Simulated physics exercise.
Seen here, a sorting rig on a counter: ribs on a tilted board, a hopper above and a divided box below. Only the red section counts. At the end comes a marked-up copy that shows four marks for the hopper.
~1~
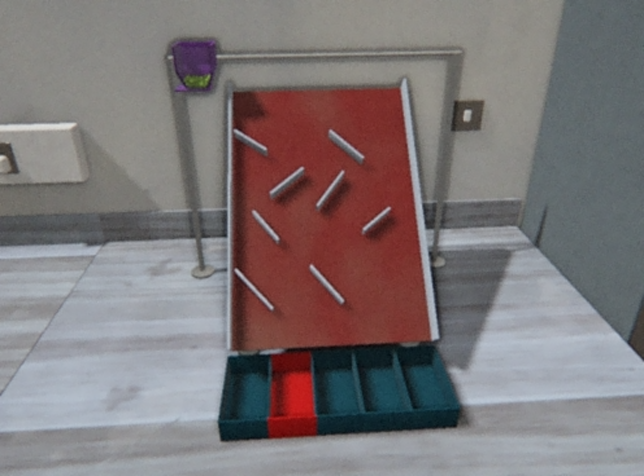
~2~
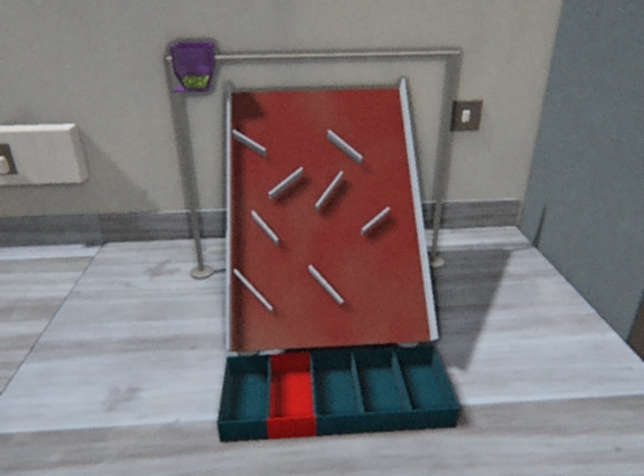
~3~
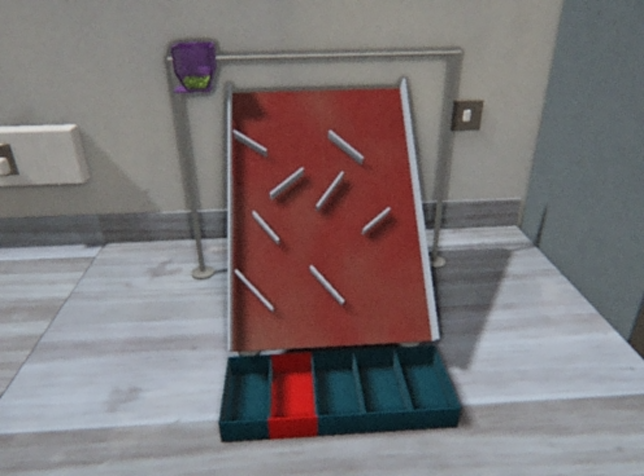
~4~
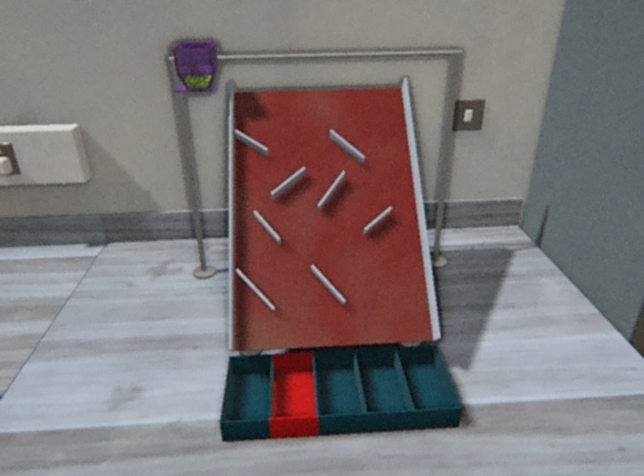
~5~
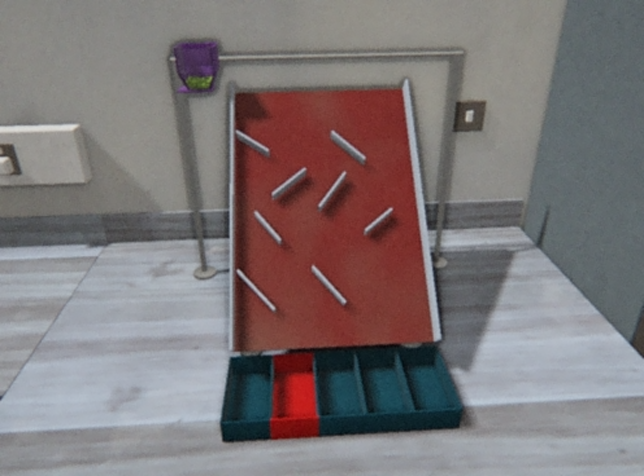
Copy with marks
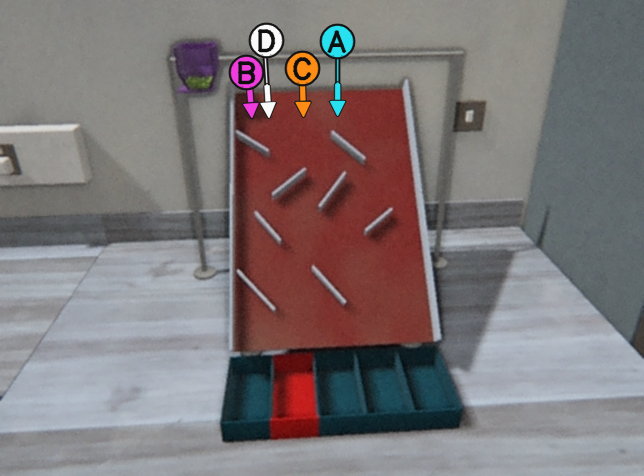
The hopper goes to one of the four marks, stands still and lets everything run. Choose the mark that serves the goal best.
C works best here.
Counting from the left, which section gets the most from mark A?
It is the fifth one.
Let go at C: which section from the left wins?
It is the second one.
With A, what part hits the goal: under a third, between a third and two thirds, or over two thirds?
Mark A gives under a third.
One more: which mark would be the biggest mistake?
A it is.
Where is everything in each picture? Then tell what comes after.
The first frame shows hopper (199, 82), dried peas, door shut.
The second frame shows ribs (233, 130) to (265, 150), (329, 131) to (362, 158), (269, 194) to (302, 168).
The third frame shows ribs (317, 206) to (343, 172), (253, 211) to (278, 240), (364, 230) to (390, 208).
The fourth frame shows ribs (237, 269) to (274, 309), (312, 266) to (345, 301).
The fifth frame shows red section (295, 427), number 2 of 5 from the left.
On the marked copy, mark A meets the board at (337, 110); mark B meets the board at (251, 112); mark C meets the board at (303, 111); mark D meets the board at (268, 112).
With A, about a tenth in the red section, roughly half in other sections, roughly a third outside the box.
With B, roughly a quarter in the red section, roughly half in other sections, about a tenth held on the board, about a tenth outside the box.
With C, roughly two thirds in the red section, roughly a quarter in other sections, about a tenth outside the box.
With D, roughly a third in the red section, roughly half in other sections, just a few held on the board, about a tenth outside the box.
